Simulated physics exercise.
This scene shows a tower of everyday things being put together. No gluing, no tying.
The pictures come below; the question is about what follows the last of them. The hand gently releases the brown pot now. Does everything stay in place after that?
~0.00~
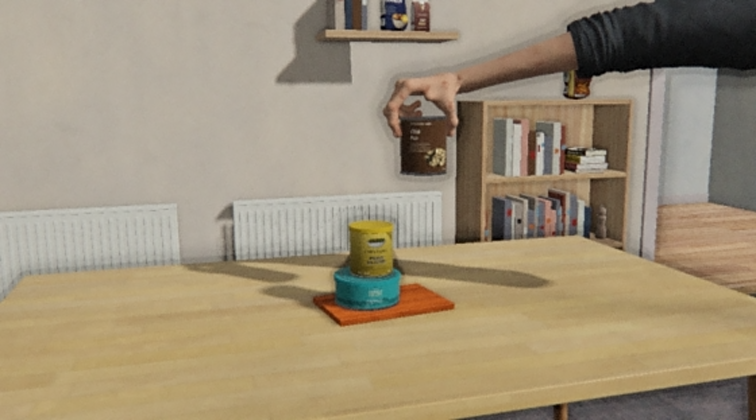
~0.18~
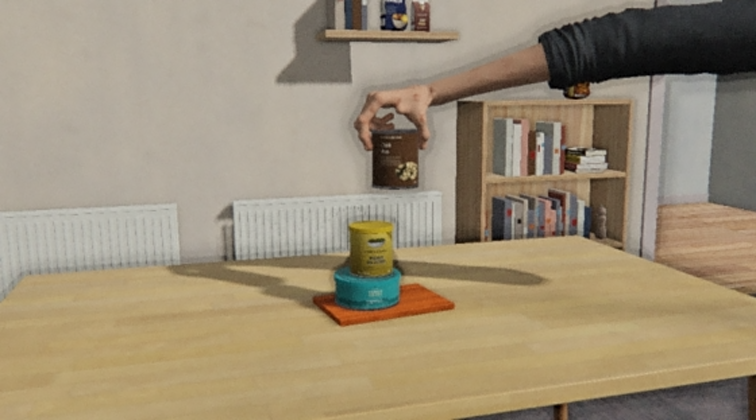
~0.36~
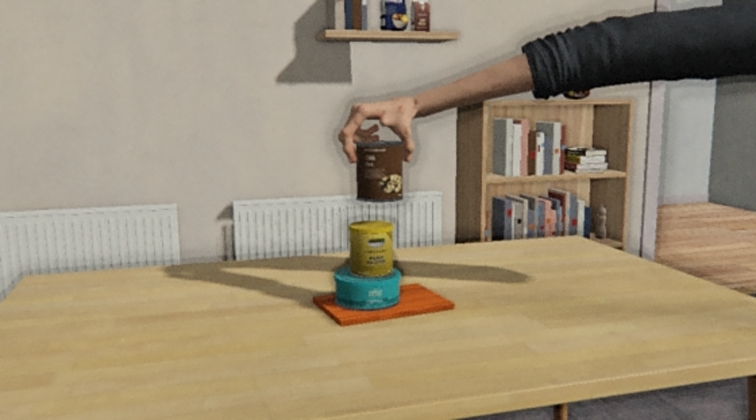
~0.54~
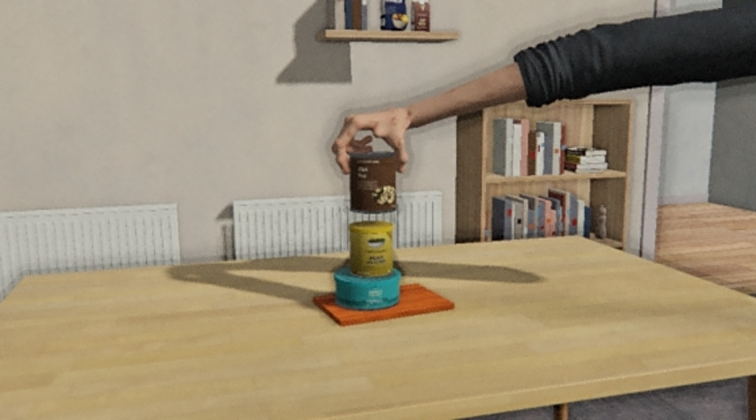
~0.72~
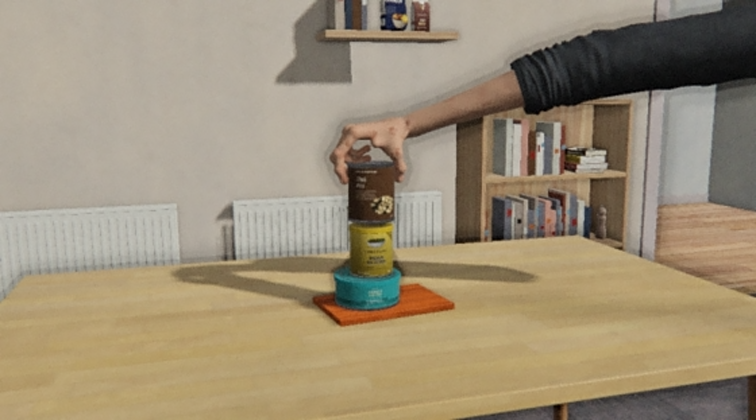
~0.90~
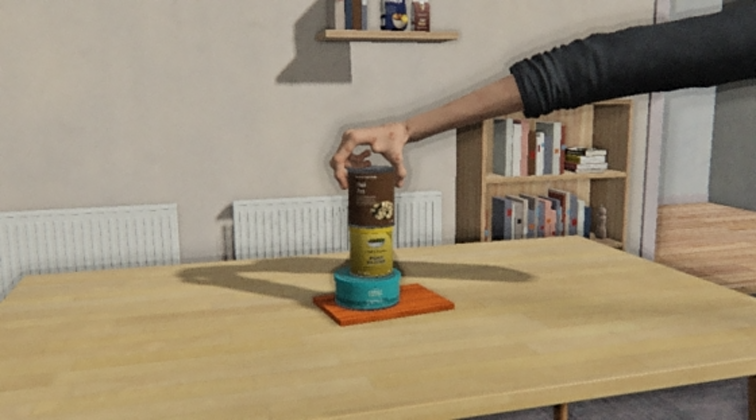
Yes, it all stays put.
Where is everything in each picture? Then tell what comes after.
In the first frame, coming down; brown pot (423, 145); yellow pot (371, 249).
In the second frame, coming down; brown pot (395, 158); orange board (383, 303).
In the third frame, coming down; brown pot (379, 171); turquoise tub (367, 287).
In the fourth frame, coming down; brown pot (373, 181); yellow pot (371, 249).
In the fifth frame, coming down; brown pot (371, 191); orange board (383, 303).
In the sixth frame, set down, still held; brown pot (371, 196); turquoise tub (367, 287).
Around 1.10 s, nothing moves.
Around 1.40 s, brown pot resting near (371, 197).
Finally (2.0 s), all 4 still in place. Final places as the last picture's camera would see them, brown pot near (371, 197). The pile stays up.
